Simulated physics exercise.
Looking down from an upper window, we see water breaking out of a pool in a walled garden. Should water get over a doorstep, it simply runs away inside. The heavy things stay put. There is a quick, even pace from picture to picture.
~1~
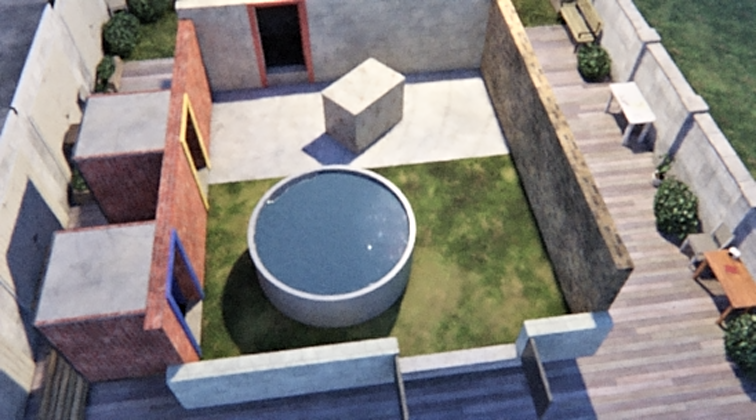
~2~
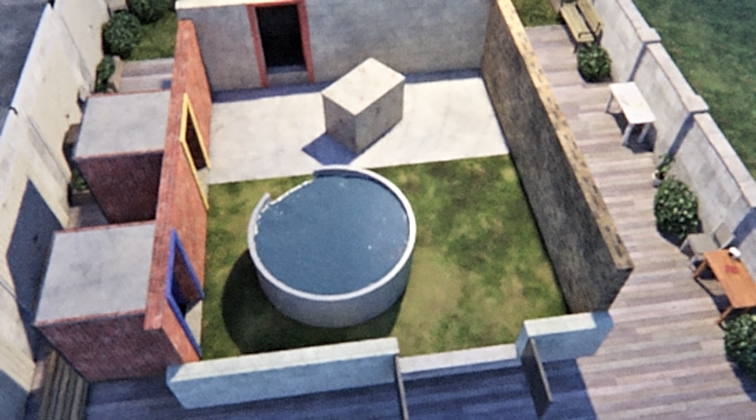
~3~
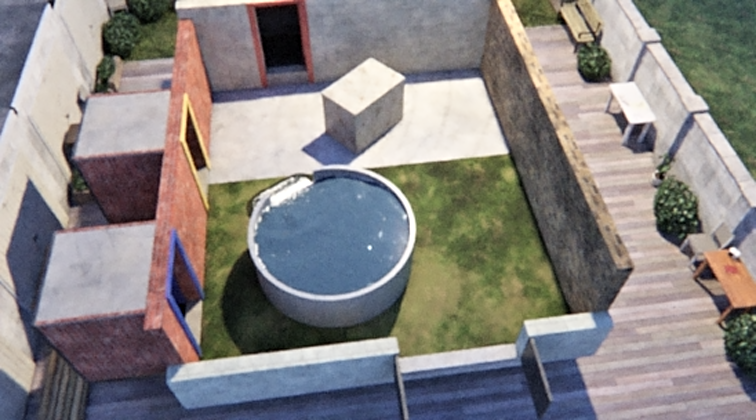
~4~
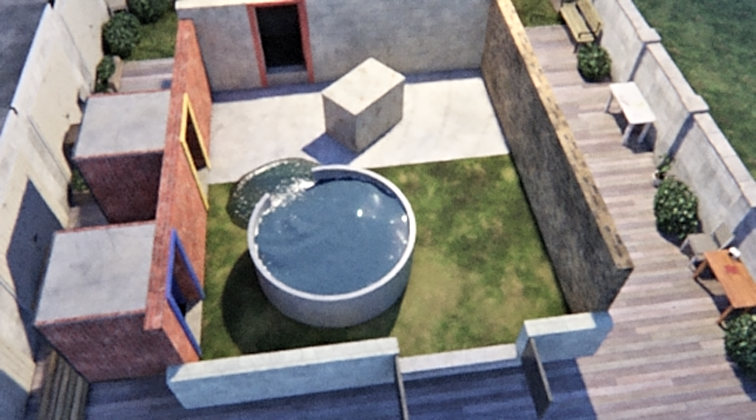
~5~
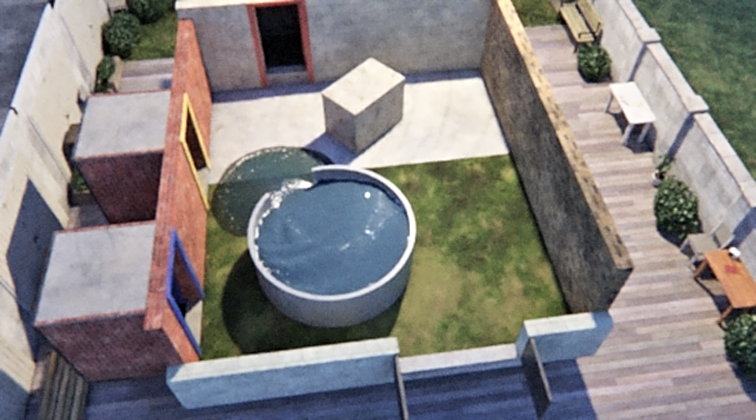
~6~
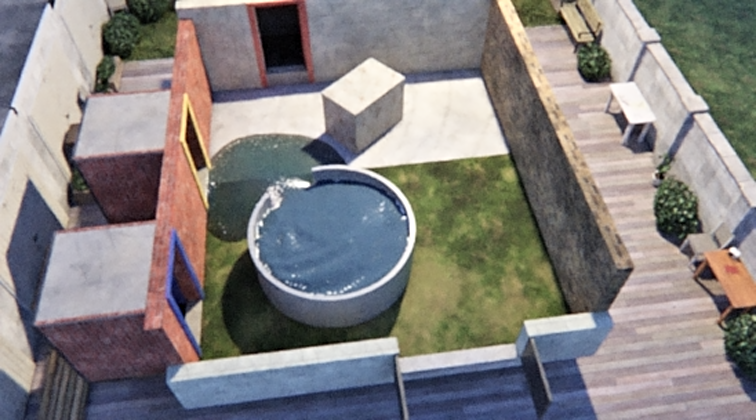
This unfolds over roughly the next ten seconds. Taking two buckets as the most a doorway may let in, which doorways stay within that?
At the end, the blue door will allow in no excess. The red door will allow in no excess. The yellow door will allow in an excess.
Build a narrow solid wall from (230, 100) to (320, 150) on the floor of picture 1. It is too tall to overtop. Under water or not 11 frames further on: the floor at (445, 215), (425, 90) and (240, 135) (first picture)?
First spared, then spared, then soaked.
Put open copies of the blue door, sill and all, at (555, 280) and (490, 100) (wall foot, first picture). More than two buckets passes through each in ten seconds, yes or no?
Taking them in the order asked, one ends up below, the other ends up above.
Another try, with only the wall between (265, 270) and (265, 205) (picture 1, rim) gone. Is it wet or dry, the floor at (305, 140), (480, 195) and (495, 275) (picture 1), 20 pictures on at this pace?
The three spots, in order, are inundated, spared and spared.
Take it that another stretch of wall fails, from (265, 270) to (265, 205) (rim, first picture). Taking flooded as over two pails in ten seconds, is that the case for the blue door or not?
Outcome - blue door: Above threshold.
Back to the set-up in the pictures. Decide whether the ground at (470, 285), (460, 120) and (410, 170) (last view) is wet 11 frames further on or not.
Result, in order: Unflooded / unflooded / unflooded.
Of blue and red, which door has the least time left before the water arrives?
I'd go with the red-painted one.
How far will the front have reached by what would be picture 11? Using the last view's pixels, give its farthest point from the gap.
Approximate pixel: (213, 96).
A moment on, water covers 30 % of the floor; the blue door not reached, the red door wet at the sill, nothing in, the yellow door over two buckets in.
Next, water covers 35 % of the floor; the blue door not reached, the red door wet at the sill, nothing in, the yellow door far over two buckets in.
Then, water covers 45 % of the floor; the blue door wet at the sill, nothing in, the red door under two buckets in, the yellow door far over two buckets in.
Later, water covers 70 % of the floor; the blue door wet at the sill, nothing in, the red door under two buckets in, the yellow door far over two buckets in.
In the end, water covers 100 % of the floor; the blue door under two buckets in, the red door under two buckets in, the yellow door far over two buckets in.
